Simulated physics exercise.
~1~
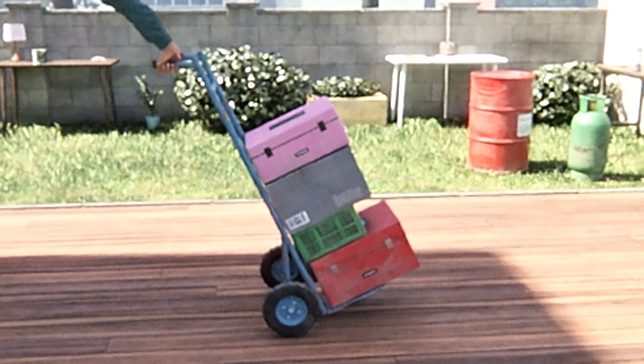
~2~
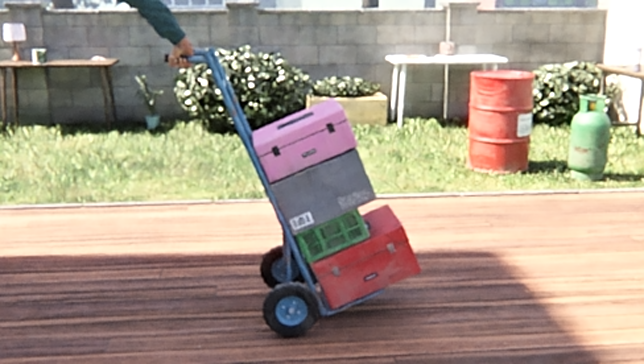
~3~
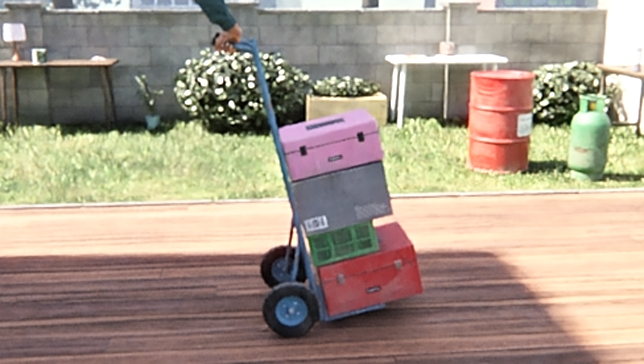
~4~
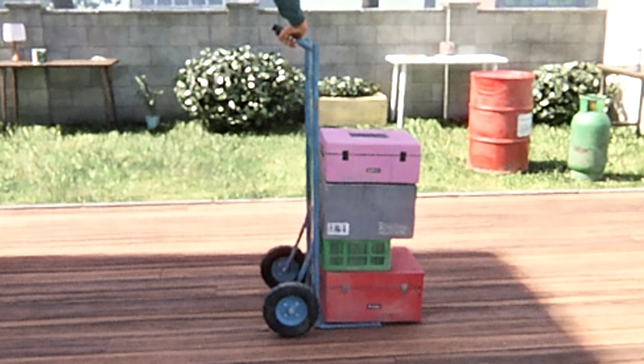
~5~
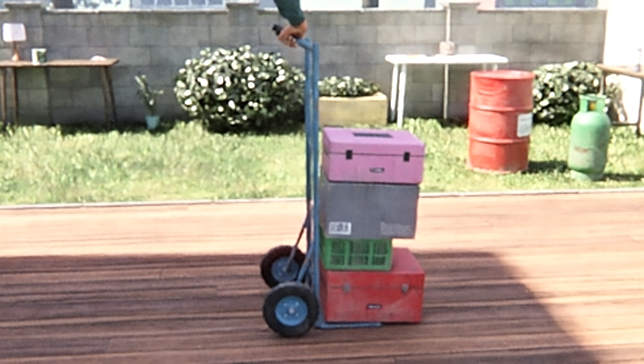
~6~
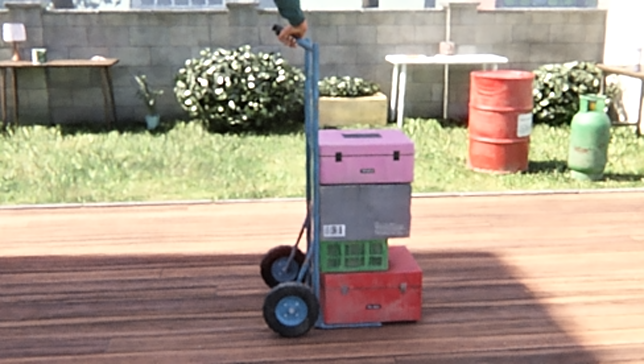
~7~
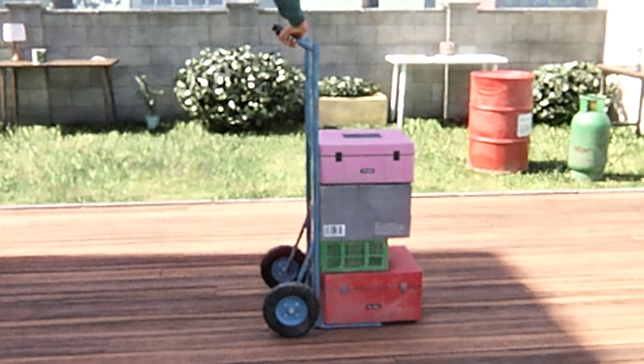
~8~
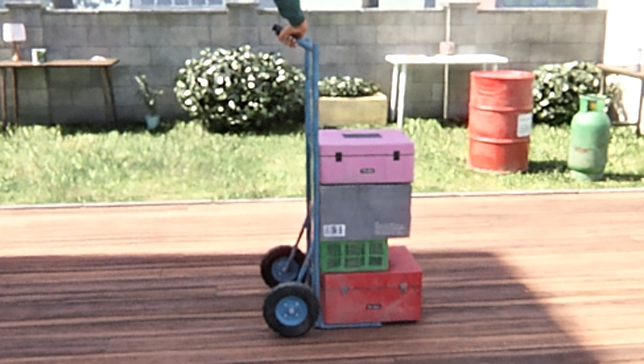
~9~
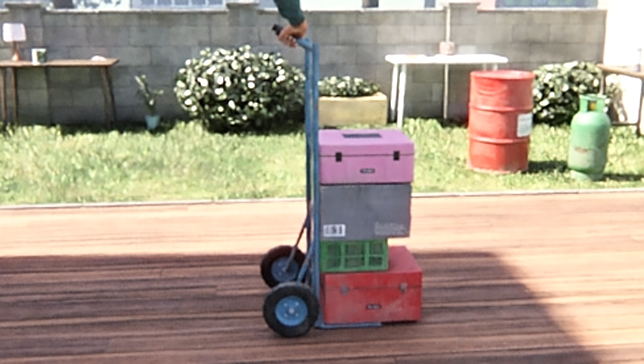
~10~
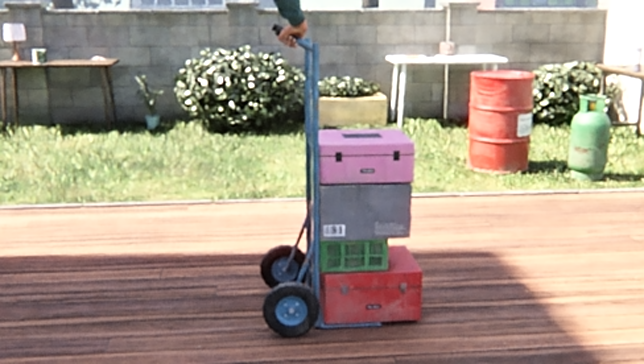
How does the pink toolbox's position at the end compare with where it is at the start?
At the end the pink toolbox is farther to the right and slightly lower than at the start, and it sits level instead of tilted.
